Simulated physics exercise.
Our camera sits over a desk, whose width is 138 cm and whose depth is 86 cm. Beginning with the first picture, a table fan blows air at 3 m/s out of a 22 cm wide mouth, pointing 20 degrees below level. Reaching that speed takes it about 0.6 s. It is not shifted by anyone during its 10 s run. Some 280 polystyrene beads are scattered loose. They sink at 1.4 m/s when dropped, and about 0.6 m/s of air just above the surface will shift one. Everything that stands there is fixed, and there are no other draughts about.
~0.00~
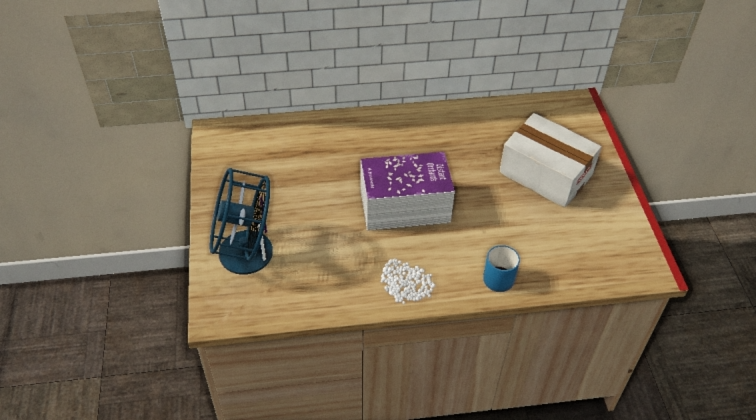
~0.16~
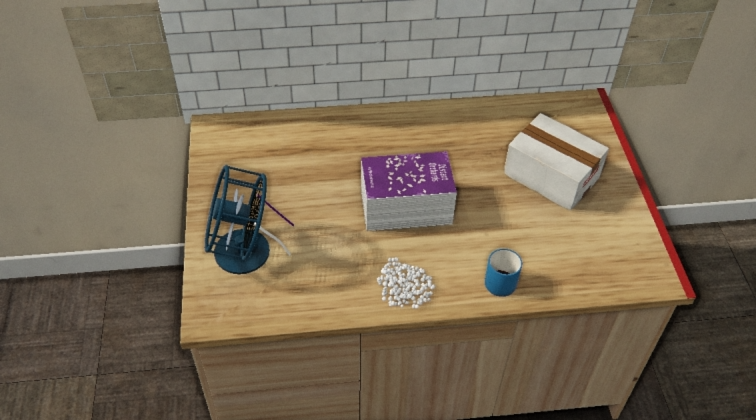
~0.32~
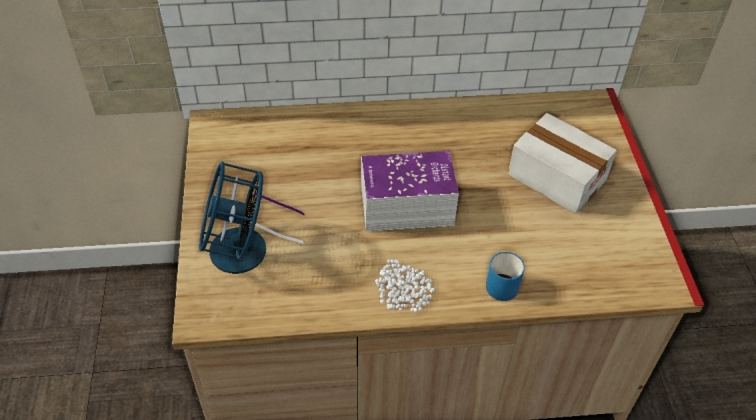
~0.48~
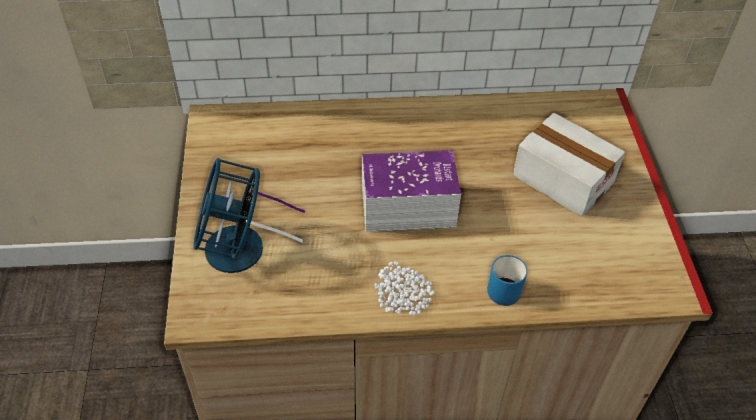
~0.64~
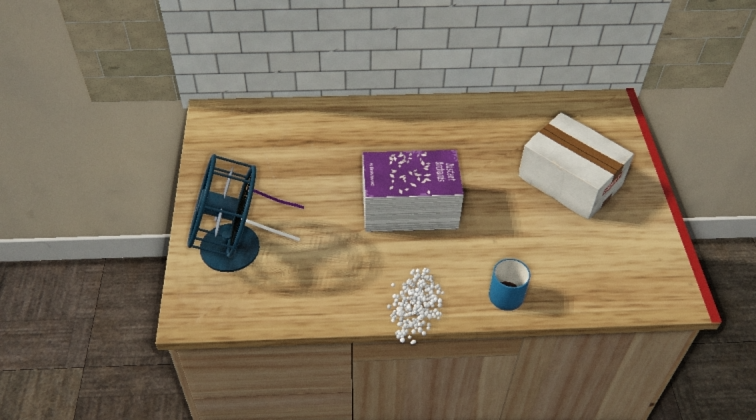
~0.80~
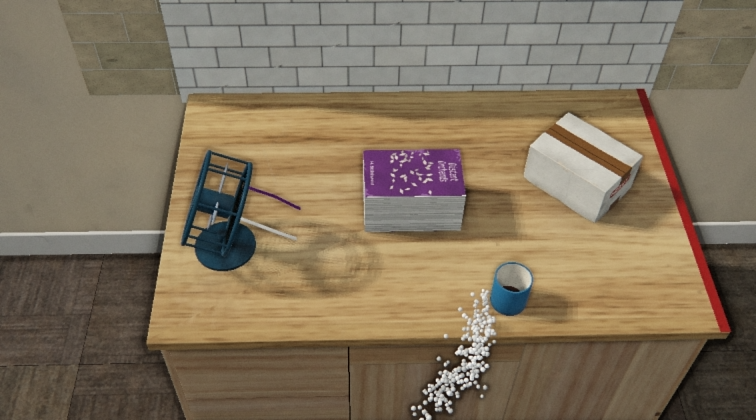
A wooden desk holds a fan, book, mug and box while white beads slide toward the front edge.
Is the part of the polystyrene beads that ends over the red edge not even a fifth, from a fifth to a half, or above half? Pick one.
It is not even a fifth.
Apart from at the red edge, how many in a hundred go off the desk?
The share is about 100 %.
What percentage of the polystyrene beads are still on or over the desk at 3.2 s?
That comes to roughly 0 % remaining.
After 2.0 s, 1 % are over the red edge; 100 % have settled or left.
After 3.2 s, 1 % are over the red edge; 100 % have settled or left.
After 5.5 s, 1 % are over the red edge; 100 % have settled or left.
After 10.0 s, at the end, 1 % are over the red edge.
